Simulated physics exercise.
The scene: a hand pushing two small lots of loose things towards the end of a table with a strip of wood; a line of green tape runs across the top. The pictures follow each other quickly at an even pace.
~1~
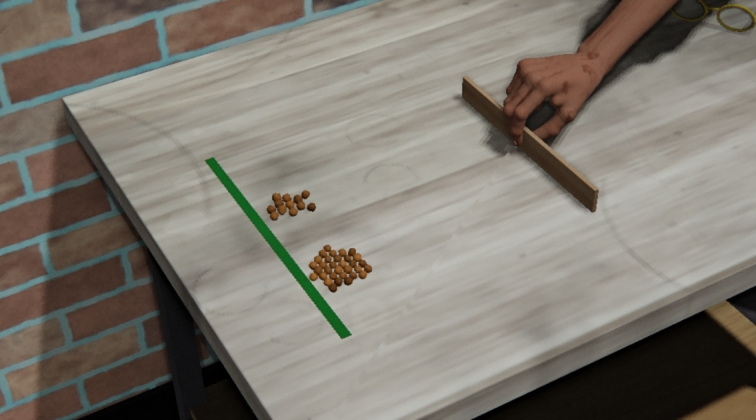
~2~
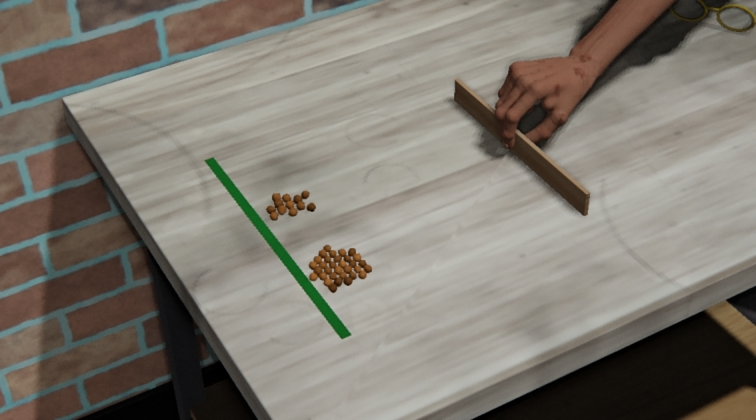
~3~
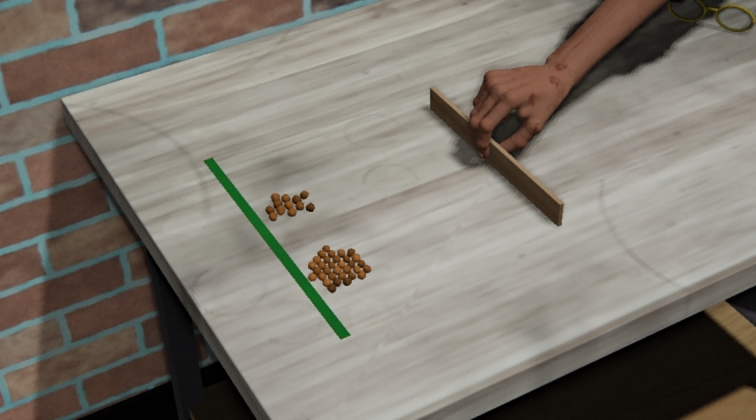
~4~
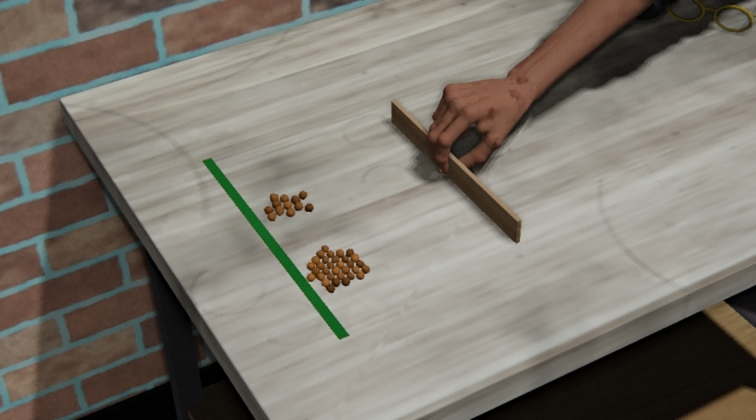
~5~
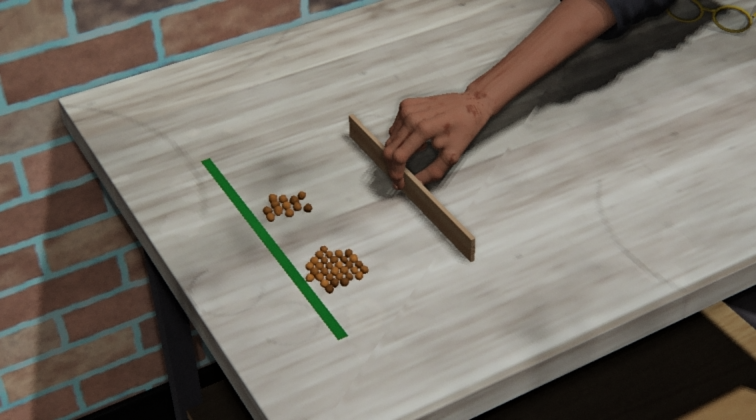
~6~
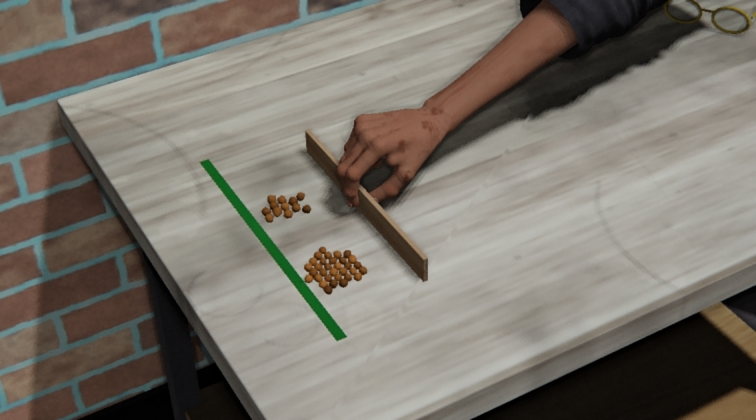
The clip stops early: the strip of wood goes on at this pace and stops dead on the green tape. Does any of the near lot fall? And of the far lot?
Here the near lot loses pieces over the edge, and the far lot loses pieces over the edge.
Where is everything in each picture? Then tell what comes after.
Strip of wood at (585, 191), at rest; green tape at (215, 167), well back from the edge; edge at (181, 281); near lot at (338, 270), some roasted chickpeas; far lot at (290, 205), a few roasted chickpeas, in the first frame.
Strip of wood at (577, 194); far lot at (290, 205), in the second frame.
Strip of wood at (551, 205); near lot at (337, 270), in the third frame.
Strip of wood at (509, 221); far lot at (288, 206), in the fourth frame.
Strip of wood at (463, 239); near lot at (334, 271), in the fifth frame.
Strip of wood at (416, 259); green tape at (210, 169); edge at (176, 283); near lot at (333, 272); far lot at (285, 207), in the sixth frame.
Then, 0.08 s past the last view, strip of wood still moving, near (299, 213); near lot all on the table, its front near (298, 284); far lot all on the table, its front near (251, 230).
Then, 0.17 s past the last view, strip of wood stopped at the green tape; near lot all on the table, its front near (223, 279); far lot all on the table, its front near (199, 266).
Then, 0.45 s past the last view, strip of wood stopped at the green tape; near lot all over the edge; far lot all over the edge.
Finally, strip of wood stopped at the green tape; near lot all over the edge; far lot all over the edge.
